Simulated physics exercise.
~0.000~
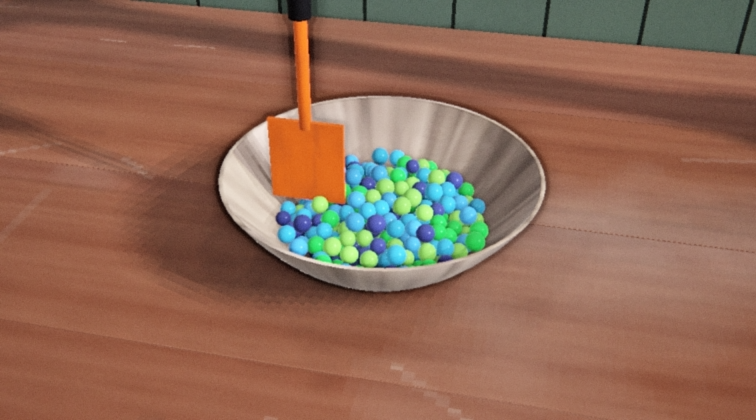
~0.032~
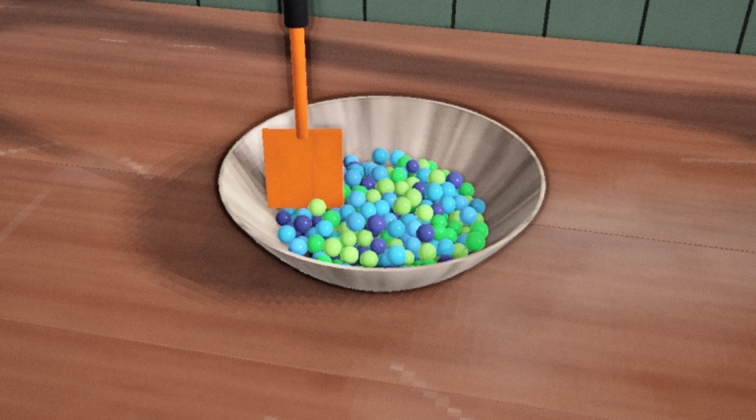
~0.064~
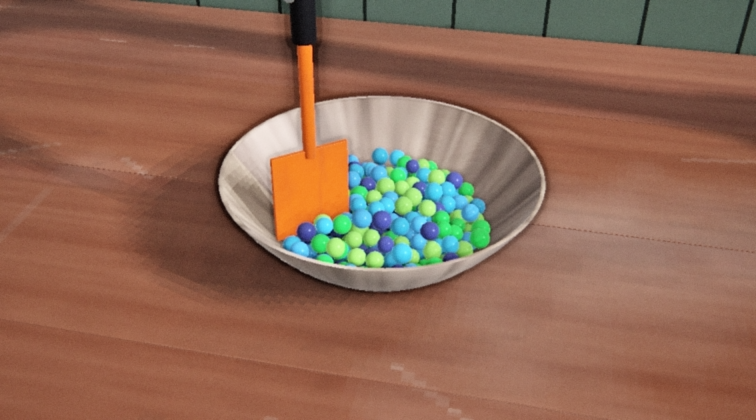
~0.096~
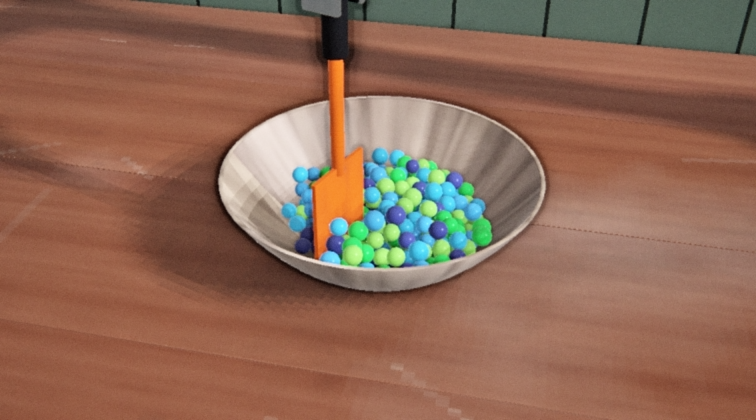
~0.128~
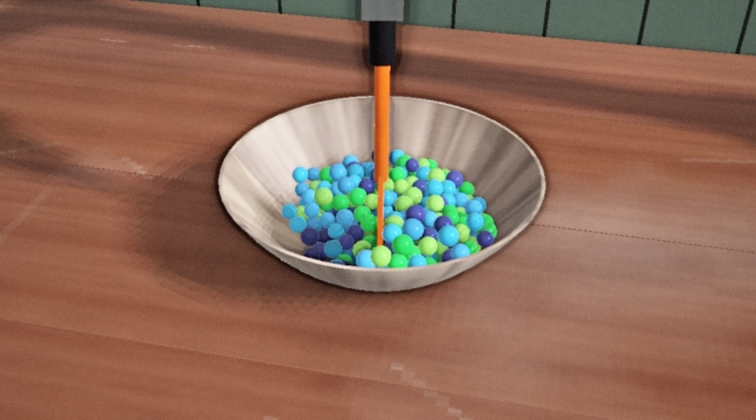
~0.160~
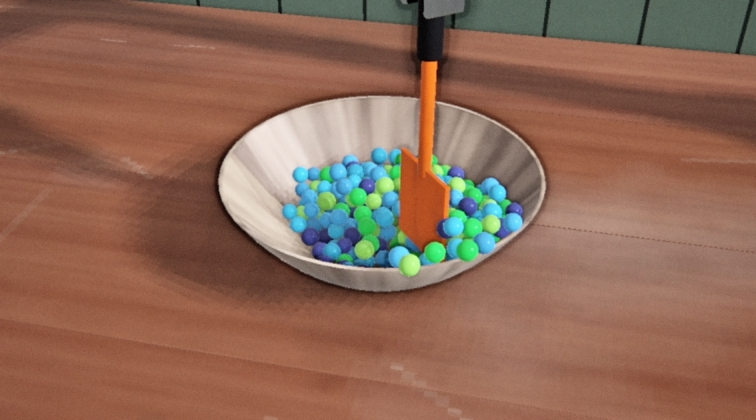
An orange spatula lowers slightly at the left side of a metal bowl of blue, green and purple balls, then sweeps along the near side toward the right, turning as it goes and pushing balls up the bowl's right side.
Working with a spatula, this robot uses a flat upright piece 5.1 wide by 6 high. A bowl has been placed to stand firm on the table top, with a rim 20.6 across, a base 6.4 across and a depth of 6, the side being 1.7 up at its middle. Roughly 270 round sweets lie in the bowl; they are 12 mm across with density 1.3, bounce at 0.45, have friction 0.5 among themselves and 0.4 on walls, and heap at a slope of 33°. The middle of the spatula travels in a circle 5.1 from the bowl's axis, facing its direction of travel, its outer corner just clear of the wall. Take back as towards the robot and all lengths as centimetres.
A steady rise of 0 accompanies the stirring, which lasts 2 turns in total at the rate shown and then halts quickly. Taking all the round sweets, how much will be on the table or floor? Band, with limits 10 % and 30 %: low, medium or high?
High.
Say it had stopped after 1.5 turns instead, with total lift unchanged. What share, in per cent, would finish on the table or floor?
It would be around 40 percent.
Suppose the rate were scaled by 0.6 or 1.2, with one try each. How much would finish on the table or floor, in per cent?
It would be about 15 and 50 percent respectively.
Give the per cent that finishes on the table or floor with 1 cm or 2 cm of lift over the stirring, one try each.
25 and 15 %.
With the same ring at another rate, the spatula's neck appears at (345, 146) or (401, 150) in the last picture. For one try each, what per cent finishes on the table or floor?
Some 15 and 35 %.
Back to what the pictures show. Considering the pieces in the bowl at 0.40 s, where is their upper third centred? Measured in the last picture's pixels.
(287, 178), roughly.
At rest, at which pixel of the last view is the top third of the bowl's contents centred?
Looks like roughly (382, 213) to me.
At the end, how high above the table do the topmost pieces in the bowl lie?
The peak stands near 4.0 centimetres up.
After 0.40 s, 359° round, highest piece 10 above the table; 191 in the bowl, 36 on the table or floor, 40 in flight or on the tool.
After 0.65 s, 227° round, highest piece 8 above the table; 156 in the bowl, 102 on the table or floor, 9 in flight or on the tool.
After 0.97 s, 0° round, highest piece 5 above the table; 154 in the bowl, 113 on the table or floor.
After 1.67 s, 0° round, highest piece 4 above the table; 154 in the bowl, 113 on the table or floor.
In the end, 154 in the bowl, 113 on the table or floor. That is 42 % on the table or floor.
